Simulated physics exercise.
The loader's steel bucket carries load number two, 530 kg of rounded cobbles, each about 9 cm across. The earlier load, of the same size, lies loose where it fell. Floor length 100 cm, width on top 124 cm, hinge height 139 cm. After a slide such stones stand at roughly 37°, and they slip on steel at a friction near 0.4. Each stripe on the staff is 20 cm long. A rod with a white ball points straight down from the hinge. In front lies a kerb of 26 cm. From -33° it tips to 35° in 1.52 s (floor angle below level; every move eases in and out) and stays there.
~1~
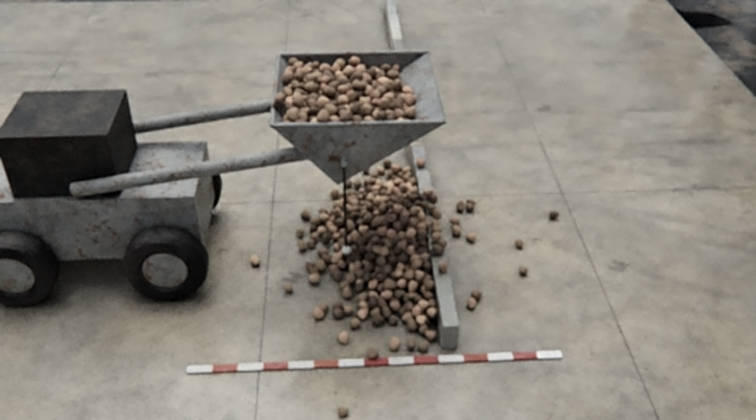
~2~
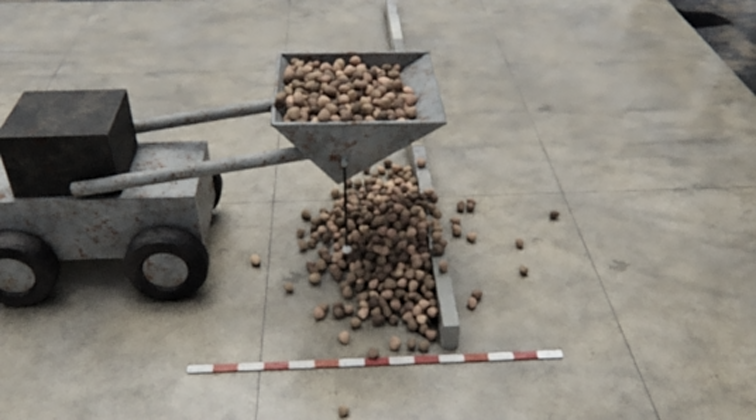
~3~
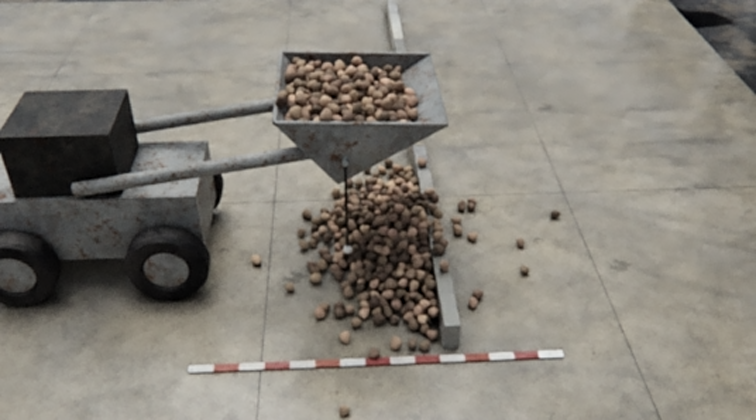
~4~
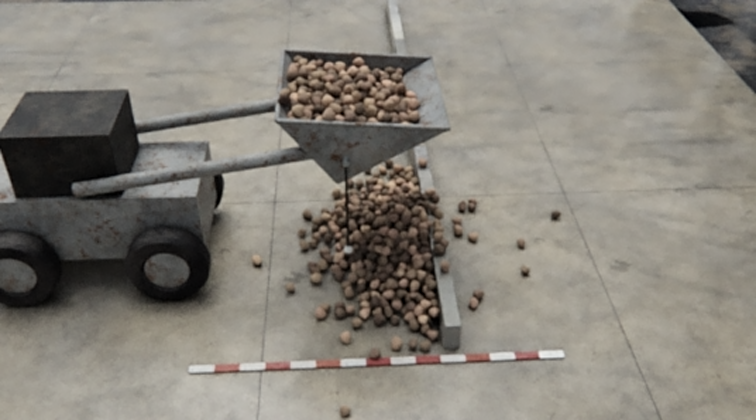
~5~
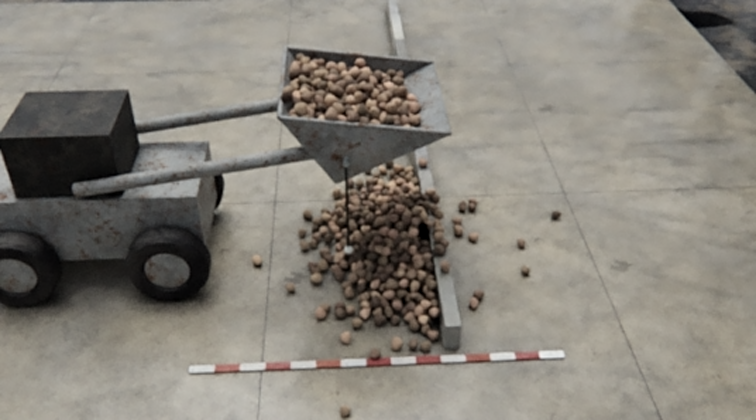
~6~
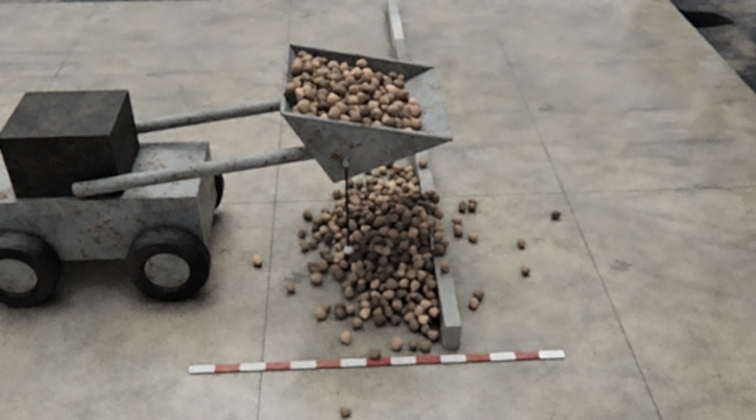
A loader's steel bucket full of round stones tilts slightly down to the right above a loose pile.
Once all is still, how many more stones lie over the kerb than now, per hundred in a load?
About 95 per cent.
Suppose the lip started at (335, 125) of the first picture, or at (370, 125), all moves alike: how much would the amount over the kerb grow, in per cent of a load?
About 0 and 10 per cent.
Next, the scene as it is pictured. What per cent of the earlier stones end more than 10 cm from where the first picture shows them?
About 5 per cent.
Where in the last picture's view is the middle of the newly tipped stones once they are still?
Their middle is at about (487, 236).
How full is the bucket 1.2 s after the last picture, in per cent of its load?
Roughly 55 per cent is still inside.
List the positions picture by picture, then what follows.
The bucket is at -33°, its lip at (446, 122); the top of the load is at (316, 79). The earlier load is highest near (407, 214), 35 cm above ground level, 98 % on this side of the kerb, 2 % over the kerb, in the first frame.
Lip at (447, 122), floor tilted -32°, highest stones at (317, 78), in the second frame.
Lip at (448, 125), floor tilted -31°, highest stones at (310, 76), in the third frame.
The bucket is at -29°, its lip at (450, 129); the top of the load is at (304, 74), in the fourth frame.
The bucket is at -26°, its lip at (452, 134); the top of the load is at (306, 72), in the fifth frame.
The bucket is at -22°, its lip at (453, 139); the top of the load is at (304, 71), in the sixth frame.
Then, 0.8 s after the last picture the floor is at 24°; in per cent of one load, 99 in the bucket, 99 on this side of the kerb, 2 over the kerb; the foremost stones are at (495, 233).
Then, 1.2 s after the last picture the floor is at 35°; in per cent of one load, 54 in the bucket, 123 on this side of the kerb, 23 over the kerb; the foremost stones are at (499, 229).
Then, 1.6 s after the last picture the floor is at 35°; in per cent of one load, 15 in the bucket, 116 on this side of the kerb, 69 over the kerb; the foremost stones are at (542, 231).
Then, 4.3 s after the last picture the floor is at 35°; in per cent of one load, 0 in the bucket, 103 on this side of the kerb, 97 over the kerb; the foremost stones are at (646, 218). Net gain over the kerb, 95.
